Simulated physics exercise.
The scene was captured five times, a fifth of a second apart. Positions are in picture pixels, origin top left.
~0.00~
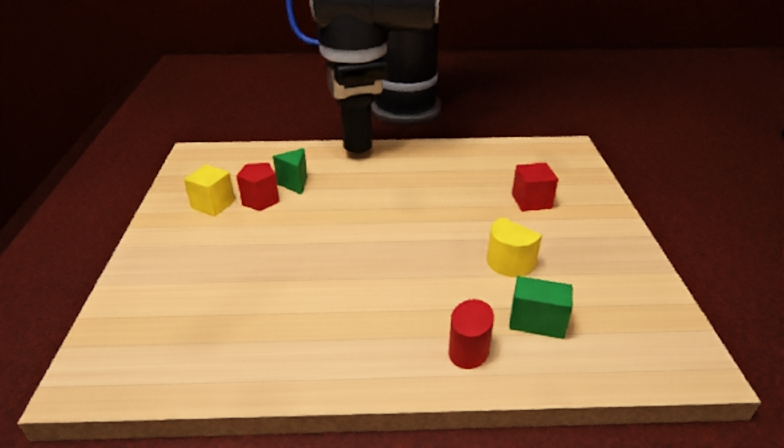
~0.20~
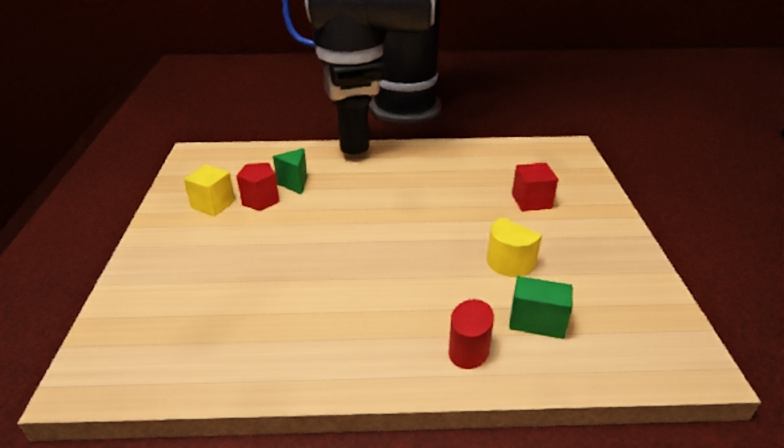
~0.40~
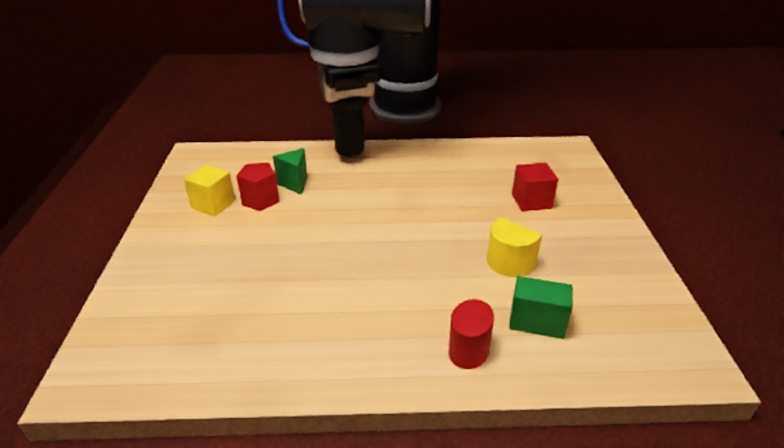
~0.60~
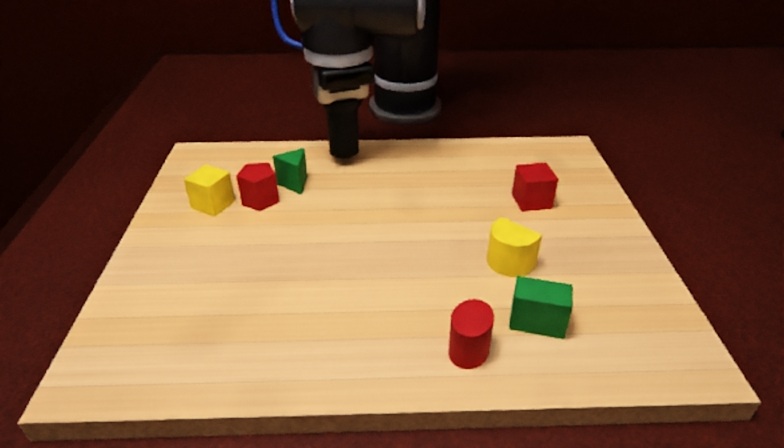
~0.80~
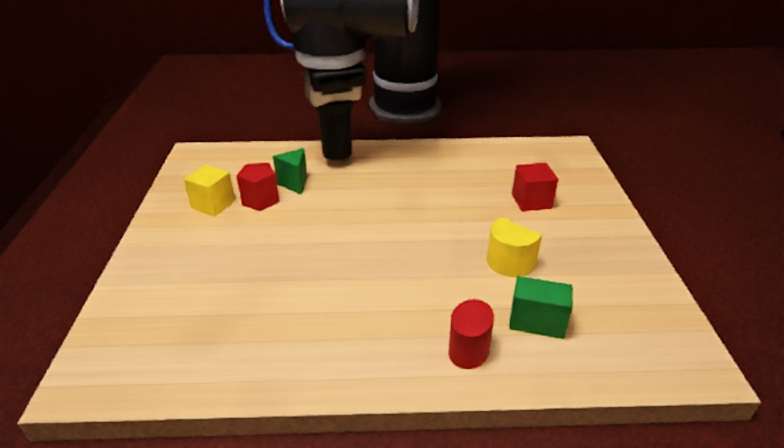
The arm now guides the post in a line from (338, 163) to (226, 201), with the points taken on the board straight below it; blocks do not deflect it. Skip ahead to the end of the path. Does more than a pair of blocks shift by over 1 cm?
Yes.
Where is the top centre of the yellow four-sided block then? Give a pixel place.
My best guess is (184, 180).
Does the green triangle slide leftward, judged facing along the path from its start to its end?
Short answer: Yes.
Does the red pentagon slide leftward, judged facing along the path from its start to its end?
Yes - that is the case.
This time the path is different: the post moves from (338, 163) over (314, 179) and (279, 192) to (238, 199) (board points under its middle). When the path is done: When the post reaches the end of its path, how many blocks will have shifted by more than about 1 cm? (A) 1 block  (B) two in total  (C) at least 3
(C)
The first path, step by step. One third of the way, post (300, 165); red pentagon (250, 175); green triangle (277, 162).
Two thirds of the way, post (263, 178); red pentagon (225, 192), turned 50° anticlockwise; green triangle (240, 177), turned 20° anticlockwise.
At the end, post (224, 191); yellow four-sided block (184, 180), turned 20° clockwise; red pentagon (214, 207), turned 85° anticlockwise; green triangle (211, 191), turned 55° anticlockwise.
